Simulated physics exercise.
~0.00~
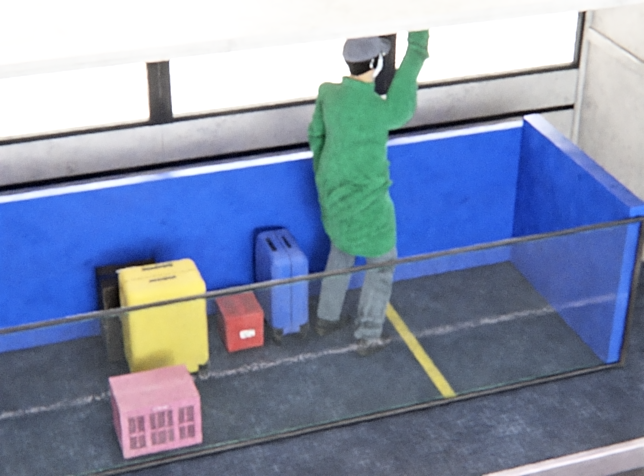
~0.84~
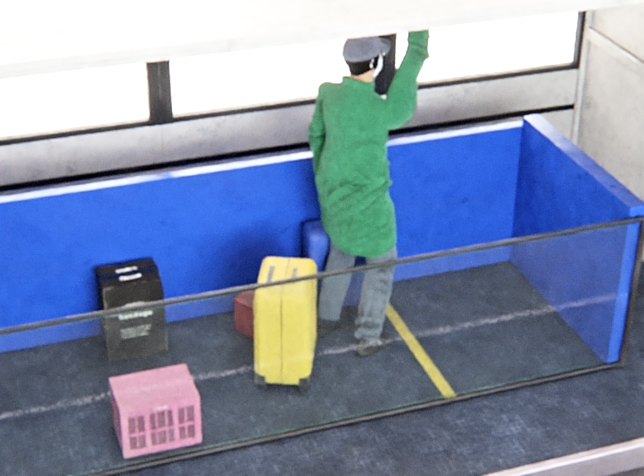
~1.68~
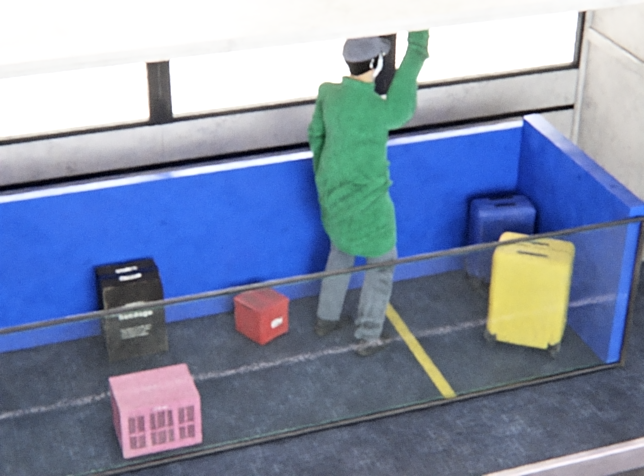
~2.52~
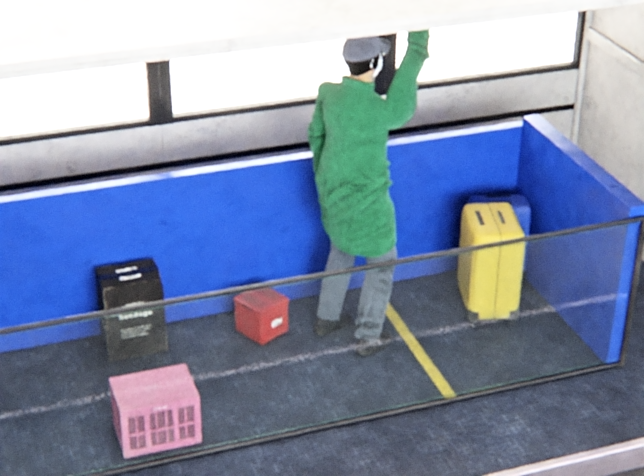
A figure in a green coat and grey cap stands with one arm raised in a blue-walled tram bay, seen from above through a clear front panel. To the left are a yellow case in front of a black pack, a small red tub, a blue case and a pink crate, with a yellow floor line to the right. The yellow and blue cases roll right, passing the figure and crossing the line, while the red tub shifts slightly. The yellow case then moves back and left, ending upright beyond the line, partly hiding the blue case. The tub, pack and crate remain left of it.
